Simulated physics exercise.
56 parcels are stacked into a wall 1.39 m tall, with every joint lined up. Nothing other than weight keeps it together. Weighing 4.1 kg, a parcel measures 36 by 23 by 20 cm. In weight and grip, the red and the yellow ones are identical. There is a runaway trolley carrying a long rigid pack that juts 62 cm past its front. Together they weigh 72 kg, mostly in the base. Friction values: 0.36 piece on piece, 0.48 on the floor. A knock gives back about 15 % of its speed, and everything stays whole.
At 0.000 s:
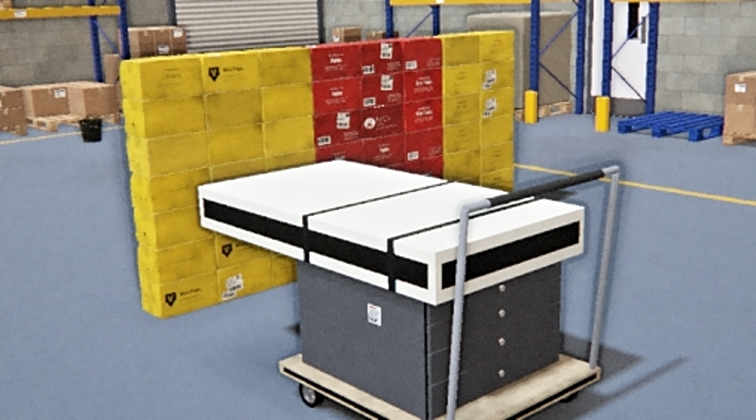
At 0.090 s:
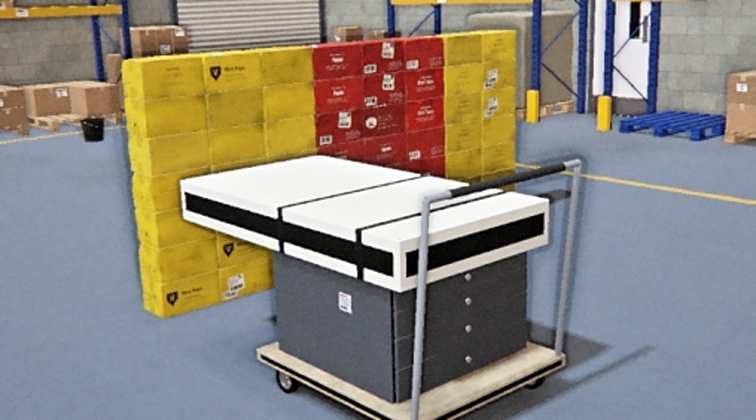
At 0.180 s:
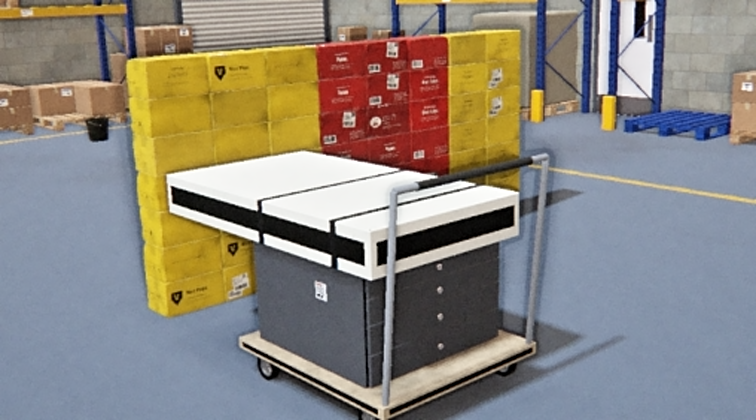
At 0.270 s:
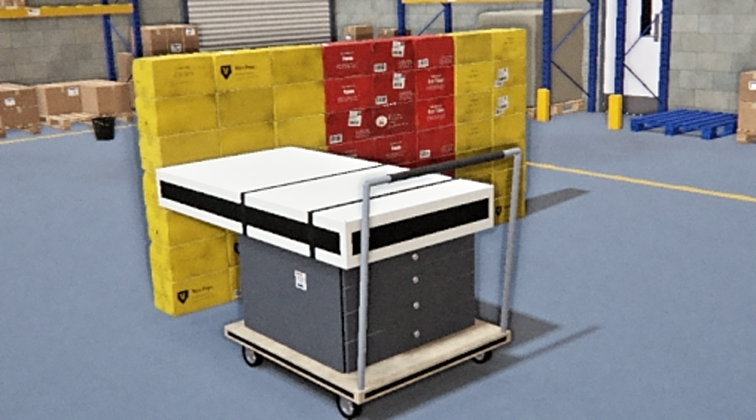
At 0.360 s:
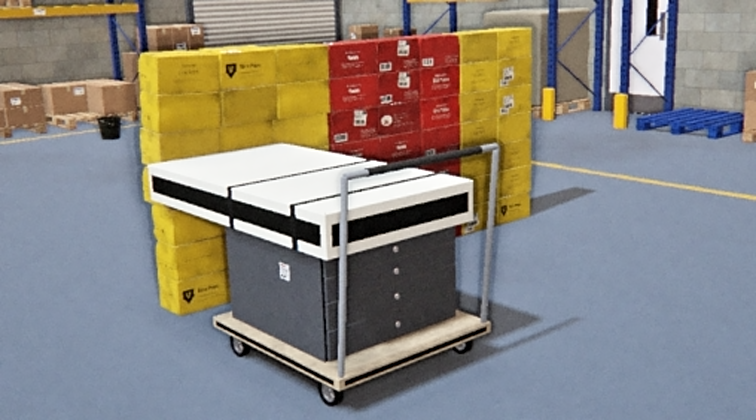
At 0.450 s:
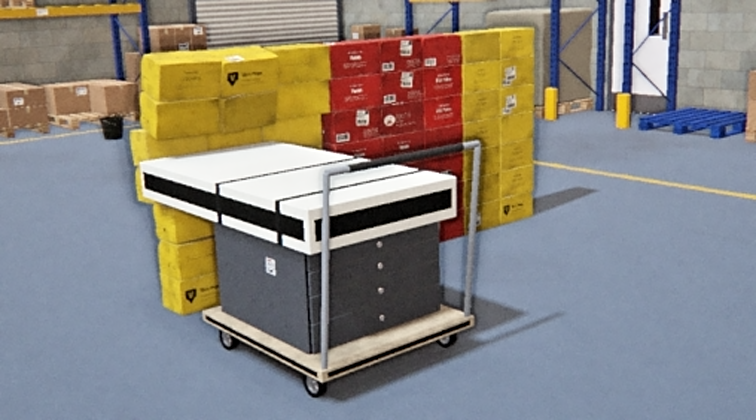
A long wall of stacked yellow parcels with a red block right of its middle stands on the blue-grey floor of a warehouse, seen from slightly above as the camera pans a little. Before it, a flat trolley carries a dark grey drawer cabinet under a long white, black-banded box. The trolley rolls away toward the wall, and the box's far end pushes into the yellow parcels, shifting and tilting several.
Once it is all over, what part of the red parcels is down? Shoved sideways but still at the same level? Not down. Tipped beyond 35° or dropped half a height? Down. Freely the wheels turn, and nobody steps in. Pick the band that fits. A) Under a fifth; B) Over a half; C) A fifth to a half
Under a fifth (A).
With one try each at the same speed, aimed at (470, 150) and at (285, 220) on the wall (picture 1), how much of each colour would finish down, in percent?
First try then second: Yellow 30 and 40, red 30 and 30 per cent.
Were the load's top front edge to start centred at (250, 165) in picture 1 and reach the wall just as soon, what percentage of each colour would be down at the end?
Result - yellow: 50%; red: 0%.
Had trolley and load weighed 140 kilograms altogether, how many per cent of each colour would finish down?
Yellow 30, red 0 per cent.
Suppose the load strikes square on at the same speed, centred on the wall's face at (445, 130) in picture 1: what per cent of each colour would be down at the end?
That would leave yellow at 20 % and red at 40 %.
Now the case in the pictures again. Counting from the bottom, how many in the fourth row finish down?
The tally comes to 3.
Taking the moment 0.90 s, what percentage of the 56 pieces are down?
By then 20 %.
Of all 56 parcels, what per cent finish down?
Near enough 20 per cent of them, I reckon.
Around 0.60 s, load 35 cm past the wall's line, still rolling; none of the 21 red parcels down (8 of 56 in all colours); top red parcel unmoved; top yellow parcel tipped 10°.
Around 0.90 s, load 65 cm past the wall's line, still rolling; none of the 21 red parcels down (11 of 56 in all colours); top red parcel unmoved; top yellow parcel tipped 50°, 16 cm lower.
Around 1.32 s, load 77 cm past the wall's line, still rolling; none of the 21 red parcels down (12 of 56 in all colours); top red parcel unmoved; top yellow parcel tipped 31°, 50 cm lower.
Finally (2.7 s), load 76 cm past the wall's line, stopped; none of the 21 red parcels down (12 of 56 in all colours); top red parcel unmoved; top yellow parcel upside down. That is 0 per cent. Seen by the last camera, middles, top red parcel near (391, 55), top yellow parcel near (270, 204).
